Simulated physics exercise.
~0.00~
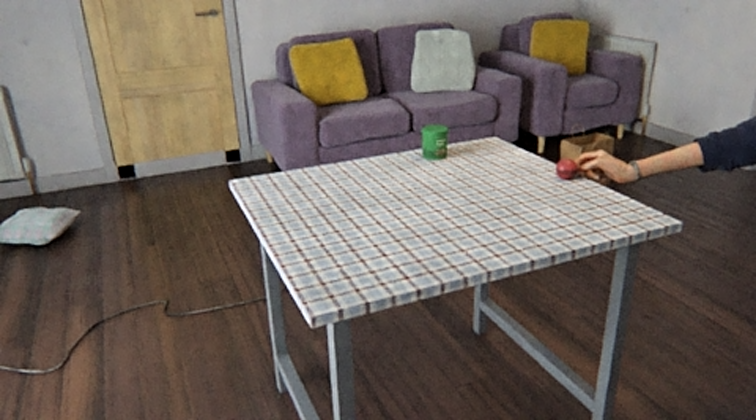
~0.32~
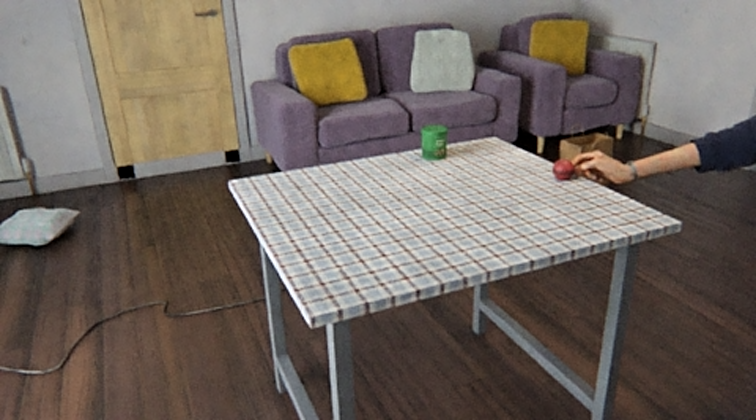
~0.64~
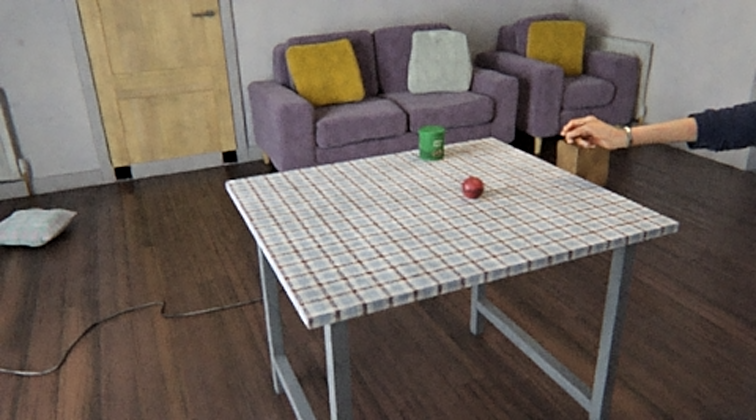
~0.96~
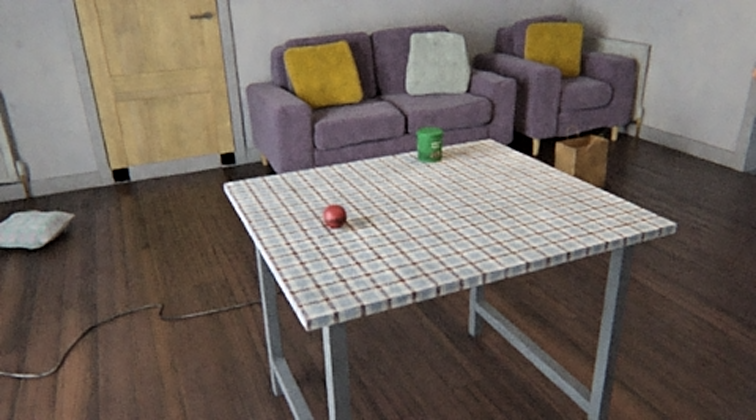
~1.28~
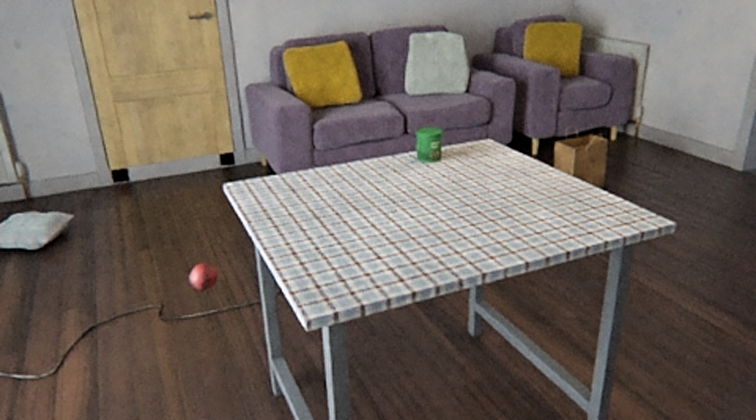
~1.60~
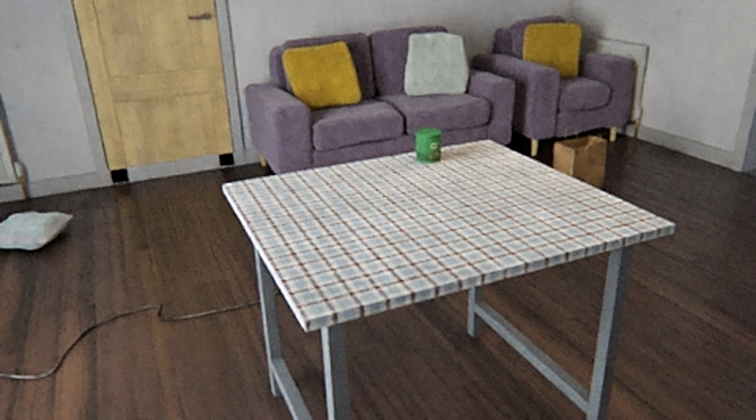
In a living room with purple sofas, a hand sent a red ball rolling leftward across a checked table, passing in front of a green tin that stayed put, and the ball went off the left edge, dropped toward the floor and disappeared from view.
